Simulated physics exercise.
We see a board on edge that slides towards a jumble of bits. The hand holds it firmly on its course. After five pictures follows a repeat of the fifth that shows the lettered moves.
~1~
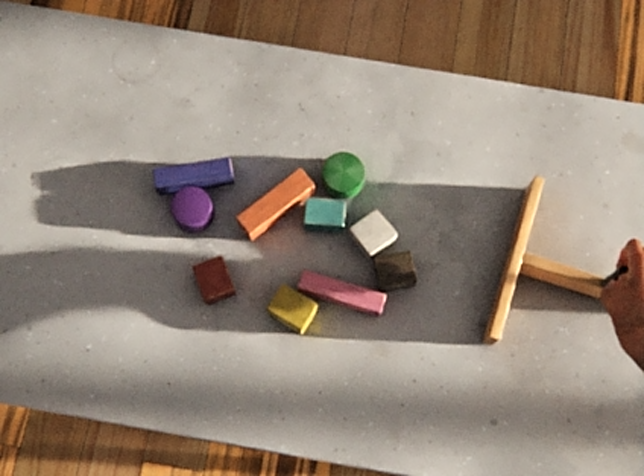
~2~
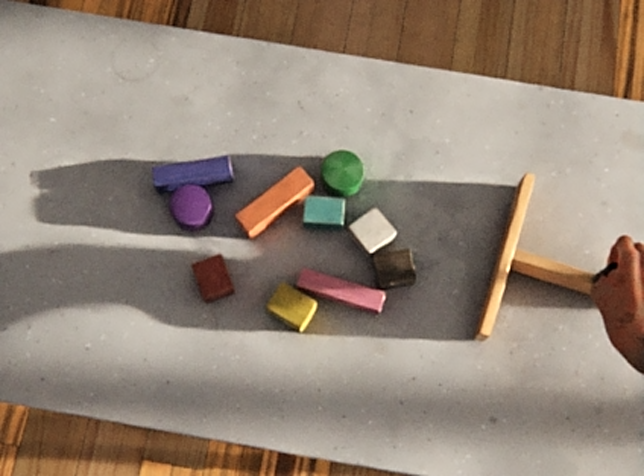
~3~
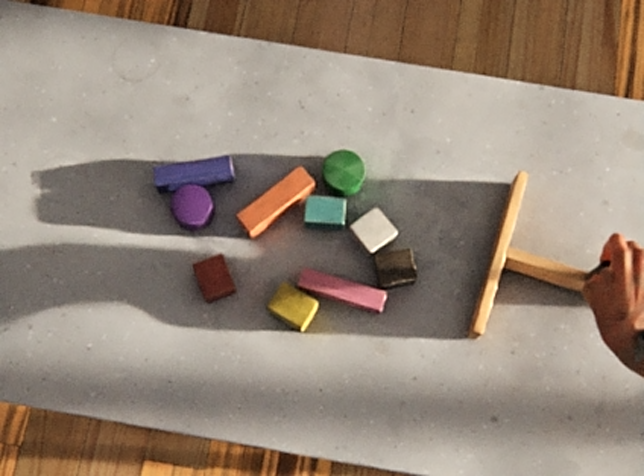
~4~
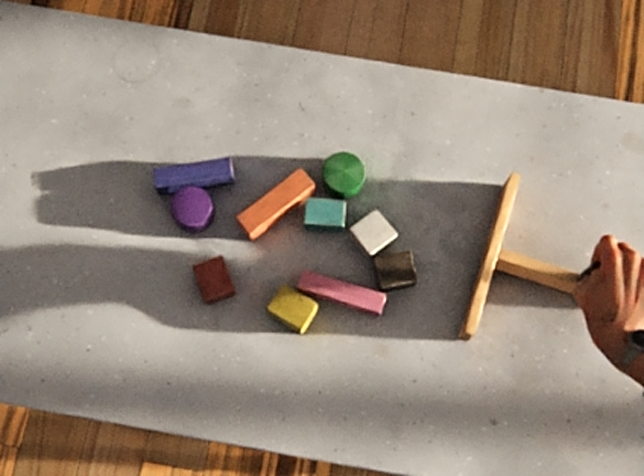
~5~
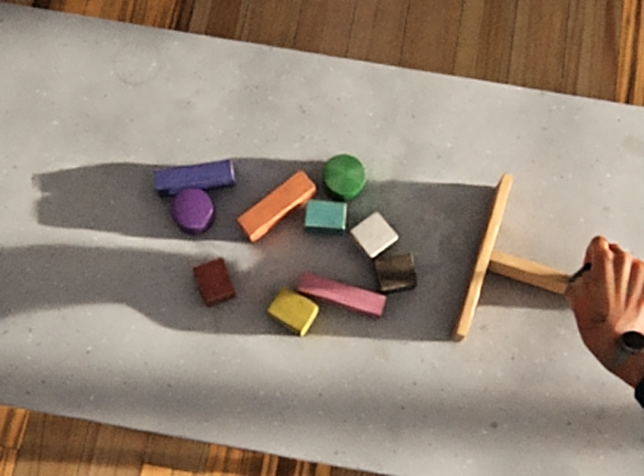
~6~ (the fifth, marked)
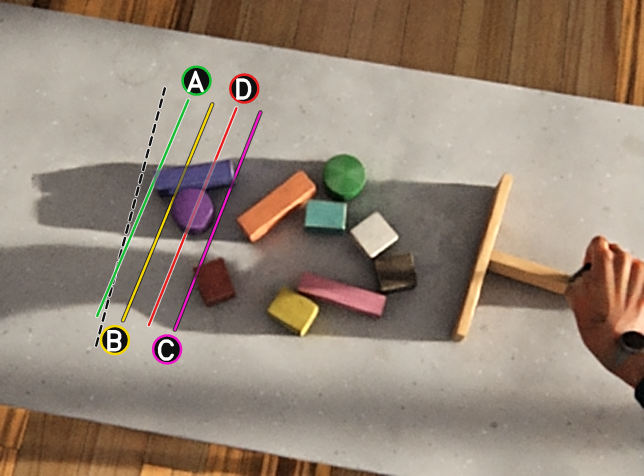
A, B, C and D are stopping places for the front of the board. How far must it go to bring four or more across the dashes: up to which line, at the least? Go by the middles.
As far as mark B.
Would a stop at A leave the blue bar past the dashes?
Yes.
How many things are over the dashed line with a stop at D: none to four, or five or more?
Three.
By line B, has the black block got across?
No.
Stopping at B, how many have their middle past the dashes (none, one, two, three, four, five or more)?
It has five or more across.
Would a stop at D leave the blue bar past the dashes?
Yes.
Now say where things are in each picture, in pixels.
The first frame shows orange bar (276, 205); red block (215, 280); white block (373, 234).
The second frame shows board (509, 252); pink bar (341, 292).
The third frame shows board (502, 250); green tin (343, 174).
The fourth frame shows board (493, 251); blue bar (194, 176).
The fifth frame shows board (486, 253); purple tin (193, 212); orange bar (277, 207); red block (215, 282).
On the marked copy, A at (144, 204); B at (169, 208); C at (219, 217); D at (194, 212); the dashed line at (132, 211).
Taking B. A third of the way, board (371, 233); blue bar (195, 178); purple tin (193, 212); none across.
Two thirds of the way, board (258, 213); blue bar (142, 160); purple tin (138, 197); none across.
When it is over, board (168, 198); purple tin (54, 176); blue bar (86, 126); five across.
As for the rest, A gets eight across, but is farther than needed; C gets only two across; D gets only three across.
